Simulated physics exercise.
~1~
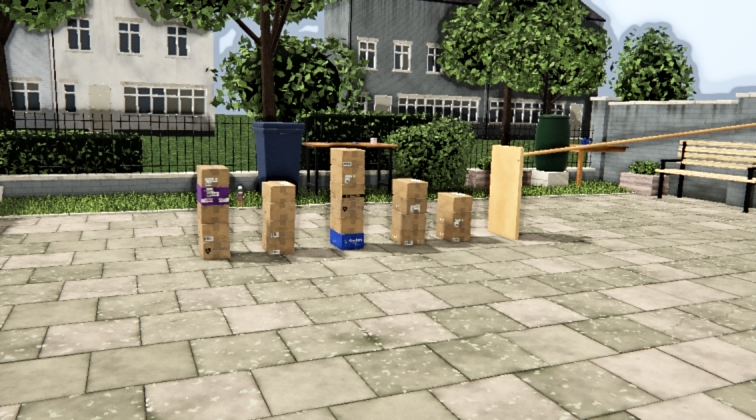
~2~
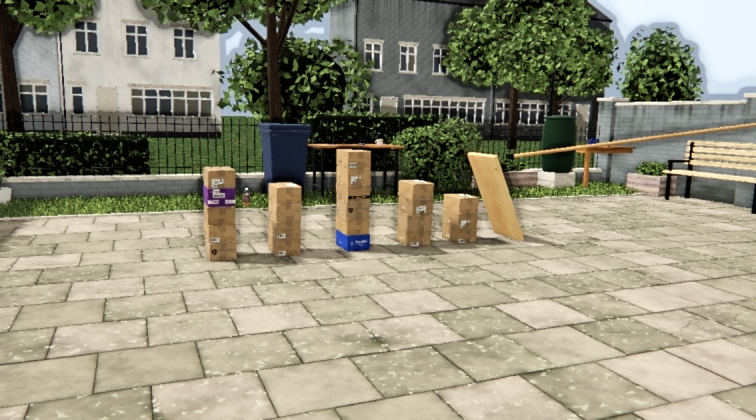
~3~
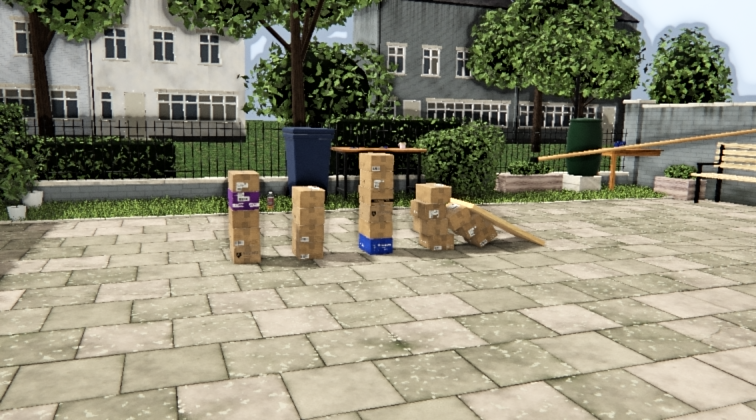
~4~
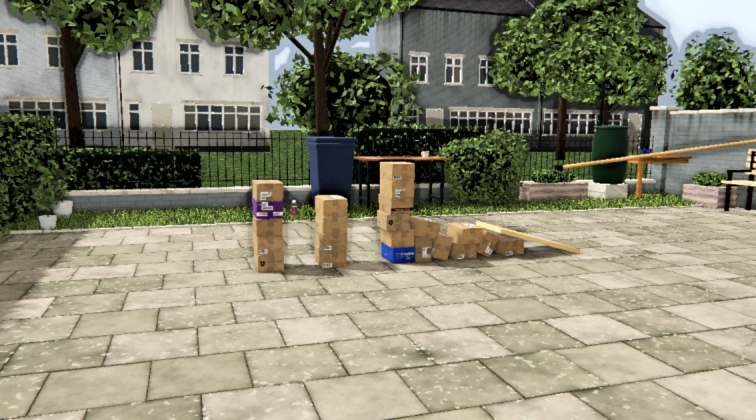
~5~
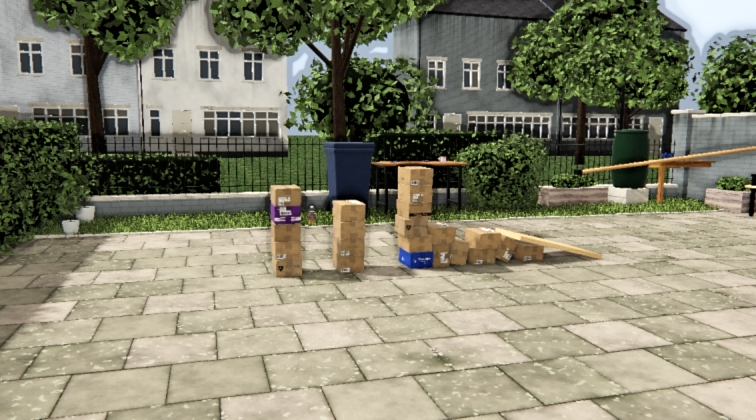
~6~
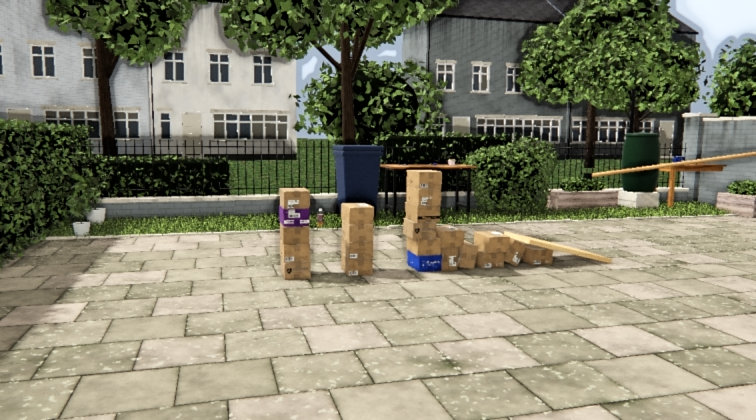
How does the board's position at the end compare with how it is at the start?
At the start the board stands upright at the right of the row of parcel piles. By the end it lies on its side, sloping down to the right from the fallen parcels.
